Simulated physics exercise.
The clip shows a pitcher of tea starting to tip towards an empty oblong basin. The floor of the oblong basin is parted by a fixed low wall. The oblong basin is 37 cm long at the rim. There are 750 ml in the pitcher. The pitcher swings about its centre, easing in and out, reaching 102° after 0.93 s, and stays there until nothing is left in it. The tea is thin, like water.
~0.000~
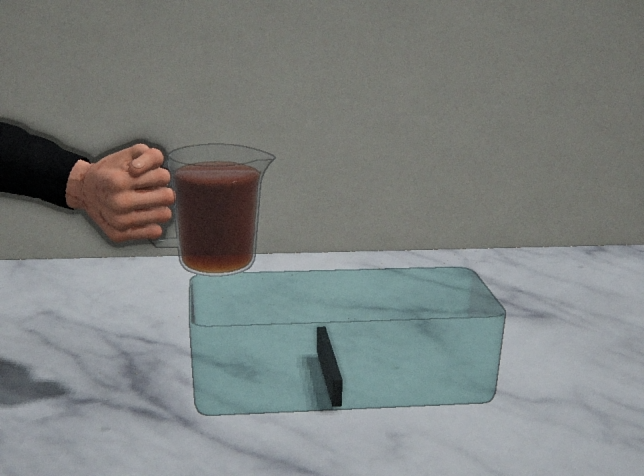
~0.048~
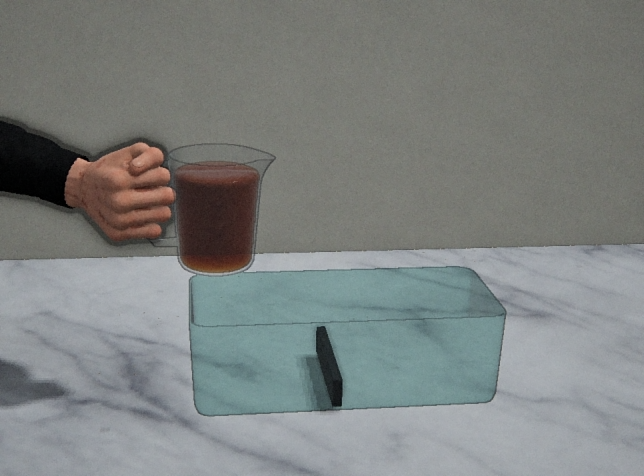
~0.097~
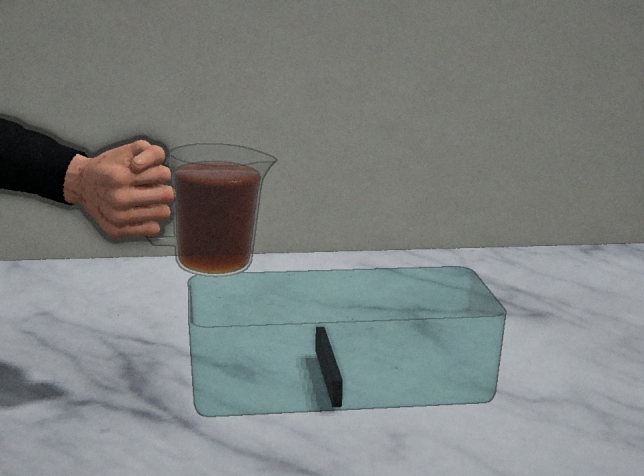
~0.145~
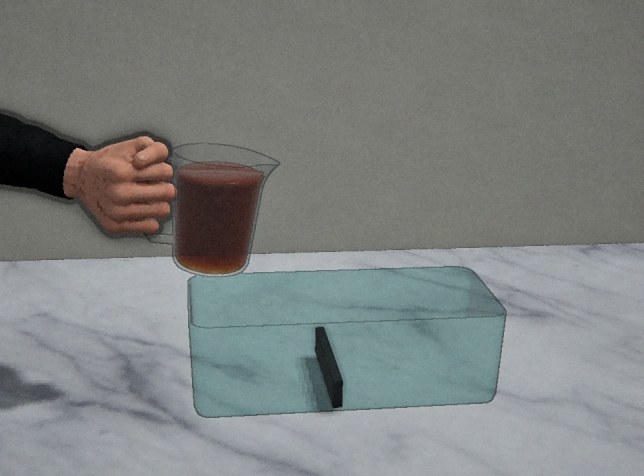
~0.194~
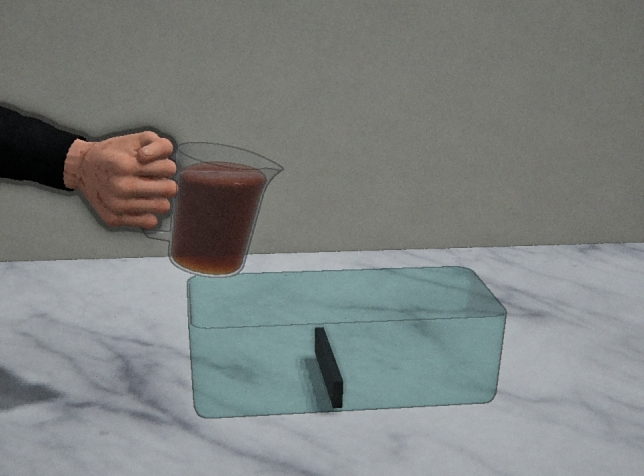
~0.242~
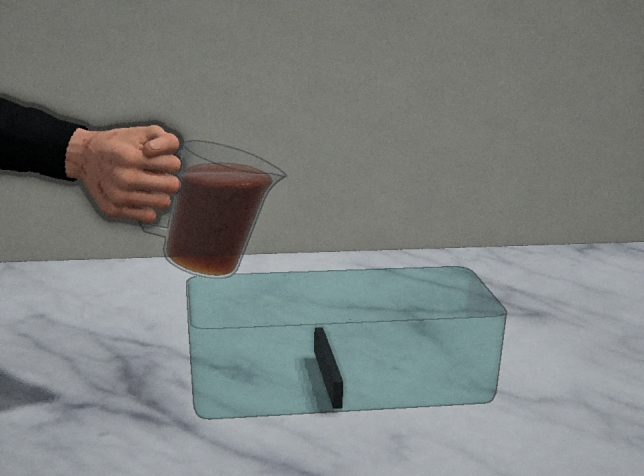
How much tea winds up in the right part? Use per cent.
The far part has some 58 per cent.
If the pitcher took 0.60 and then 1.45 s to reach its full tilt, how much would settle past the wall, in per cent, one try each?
In turn about 50 and 65 per cent.
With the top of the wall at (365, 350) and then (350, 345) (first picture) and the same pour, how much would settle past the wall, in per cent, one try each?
In turn about 5 and 10 per cent.
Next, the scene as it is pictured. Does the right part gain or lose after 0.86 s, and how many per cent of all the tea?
It goes up by about 16.
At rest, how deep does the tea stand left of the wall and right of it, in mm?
Some 12 mm on the left and 14 mm on the right.
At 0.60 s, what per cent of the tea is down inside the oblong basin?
About 8 per cent.
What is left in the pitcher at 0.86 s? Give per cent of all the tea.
Near 28 in a hundred.
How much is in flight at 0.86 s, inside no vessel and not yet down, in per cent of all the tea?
Some 14 per cent.
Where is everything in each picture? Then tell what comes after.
In the first picture, tilt 0°; pouring edge (275, 156); surface from (172, 171) to (261, 169); the oblong basin's rim runs from (190, 301) to (489, 292); the wall's top is at (329, 353).
In the second picture, tilt 1°; pouring edge (276, 156); surface from (172, 171) to (260, 170).
In the third picture, tilt 3°; pouring edge (277, 158); surface from (174, 170) to (262, 171).
In the fourth picture, tilt 6°; pouring edge (280, 162); surface from (175, 170) to (265, 172).
In the fifth picture, tilt 11°; pouring edge (284, 167); surface from (177, 171) to (268, 173).
In the sixth picture, tilt 16°; pouring edge (287, 174); surface from (179, 174) to (274, 174).
By 0.60 s the tilt is 73° and 77 per cent is still to pour, 1 is left of the wall and 7 right of it.
By 0.86 s the tilt is 101° and 28 per cent is still to pour, 17 is left of the wall and 42 right of it.
By 1.13 s the tilt is 102° and 3 per cent is still to pour, 36 is left of the wall and 58 right of it.
By 1.43 s the tilt is 102° and 0 per cent is still to pour, 41 is left of the wall and 58 right of it.
At rest 41 per cent lies left of the wall, 58 right of it and 1 outside.
